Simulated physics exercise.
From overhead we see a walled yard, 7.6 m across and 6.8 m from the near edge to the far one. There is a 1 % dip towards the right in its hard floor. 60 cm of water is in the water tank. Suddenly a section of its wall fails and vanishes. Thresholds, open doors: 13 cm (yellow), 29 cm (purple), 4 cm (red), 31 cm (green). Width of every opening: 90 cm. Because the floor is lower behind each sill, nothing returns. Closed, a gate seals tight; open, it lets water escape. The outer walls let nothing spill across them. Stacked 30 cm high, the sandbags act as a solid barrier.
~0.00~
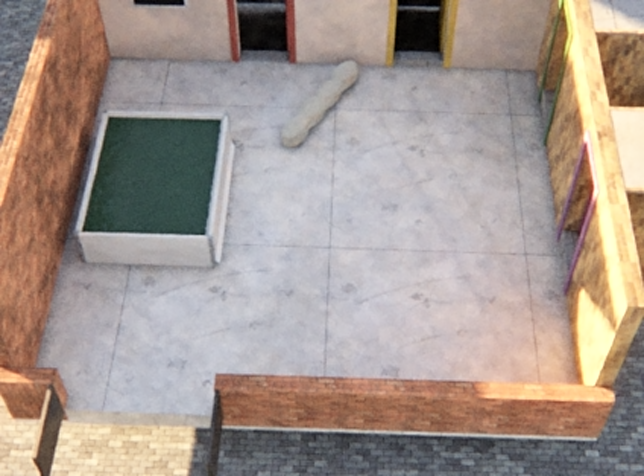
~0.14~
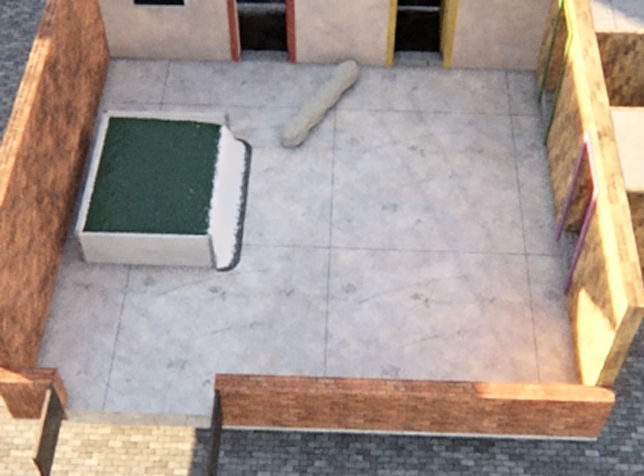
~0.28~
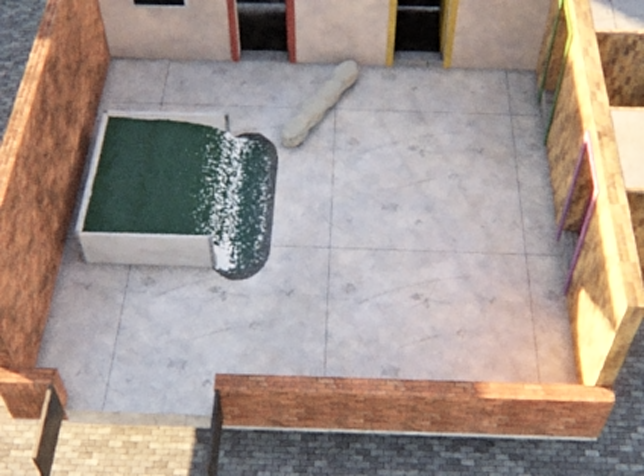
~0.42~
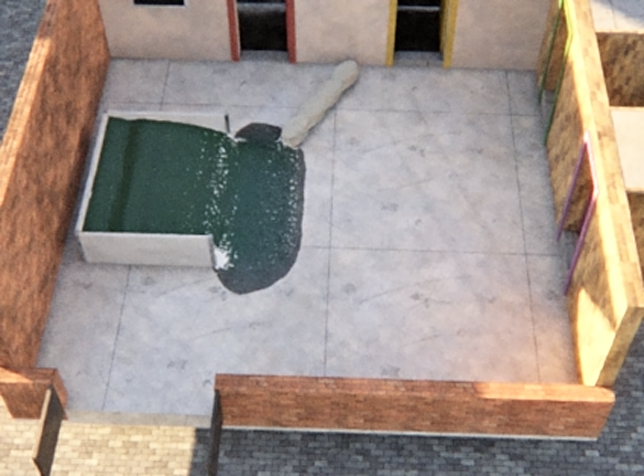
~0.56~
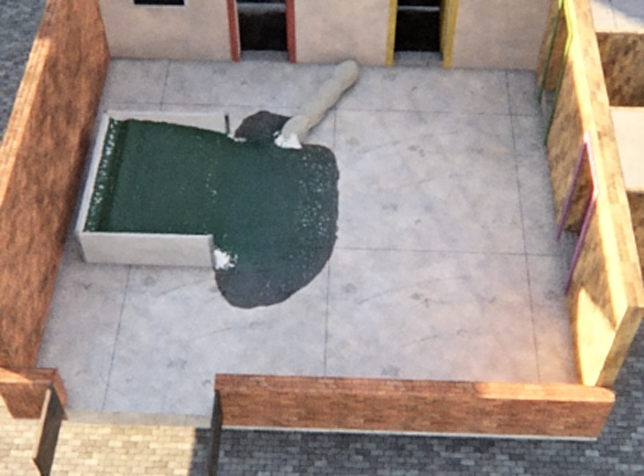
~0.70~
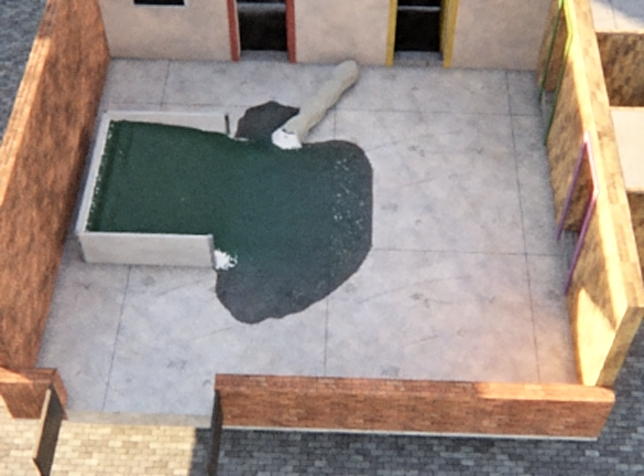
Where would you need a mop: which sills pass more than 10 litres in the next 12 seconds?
Yellow door: Below the cap, purple door: Below the cap, red door: Above the cap, green door: Below the cap.
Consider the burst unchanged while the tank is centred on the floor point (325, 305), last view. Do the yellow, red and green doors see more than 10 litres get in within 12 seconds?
Lab note: Yellow door limit exceeded; red door limit not exceeded; green door limit not exceeded.
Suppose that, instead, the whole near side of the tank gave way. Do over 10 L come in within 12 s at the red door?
In that case, red door: Less than that.
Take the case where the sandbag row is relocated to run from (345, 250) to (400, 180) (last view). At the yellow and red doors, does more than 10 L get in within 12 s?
Then the yellow door is over the mark and the red door is short of it.
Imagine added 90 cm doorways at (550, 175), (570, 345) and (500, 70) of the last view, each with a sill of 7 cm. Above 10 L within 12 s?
Taking them in order, the first gets enough, the second enough and the third enough.
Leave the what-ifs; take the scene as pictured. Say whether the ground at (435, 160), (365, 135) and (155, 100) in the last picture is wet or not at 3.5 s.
First spot submerged, second submerged, third not yet wet.
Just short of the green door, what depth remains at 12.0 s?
Depth: Approx. 10.5 cm.
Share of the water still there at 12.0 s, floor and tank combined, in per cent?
Some 98 per cent remains.
After 1.4 s water covers 35 % of the floor and is deepest (30 cm) near (285, 151); yellow door not reached, purple door not reached, red door not reached, green door not reached.
After 2.2 s water covers 55 % of the floor and is deepest (33 cm) near (554, 218); yellow door not reached, purple door 26 cm at the sill, 0 L in, red door 6 cm at the sill, 2 L in, green door 7 cm at the sill, 0 L in.
After 3.5 s water covers 65 % of the floor and is deepest (36 cm) near (580, 413); yellow door 1 cm at the sill, 0 L in, purple door 23 cm at the sill, 0 L in, red door 7 cm at the sill, 15 L in, green door 17 cm at the sill, 0 L in.
After 7.0 s water covers 80 % of the floor and is deepest (16 cm) near (552, 201); yellow door 7 cm at the sill, 0 L in, purple door 11 cm at the sill, 0 L in, red door 5 cm at the sill, 28 L in, green door 11 cm at the sill, 0 L in.
After 12.0 s water covers 95 % of the floor and is deepest (12 cm) near (548, 167); yellow door 8 cm at the sill, 0 L in, purple door 9 cm at the sill, 0 L in, red door 4 cm at the sill, 30 L in, green door 10 cm at the sill, 0 L in.
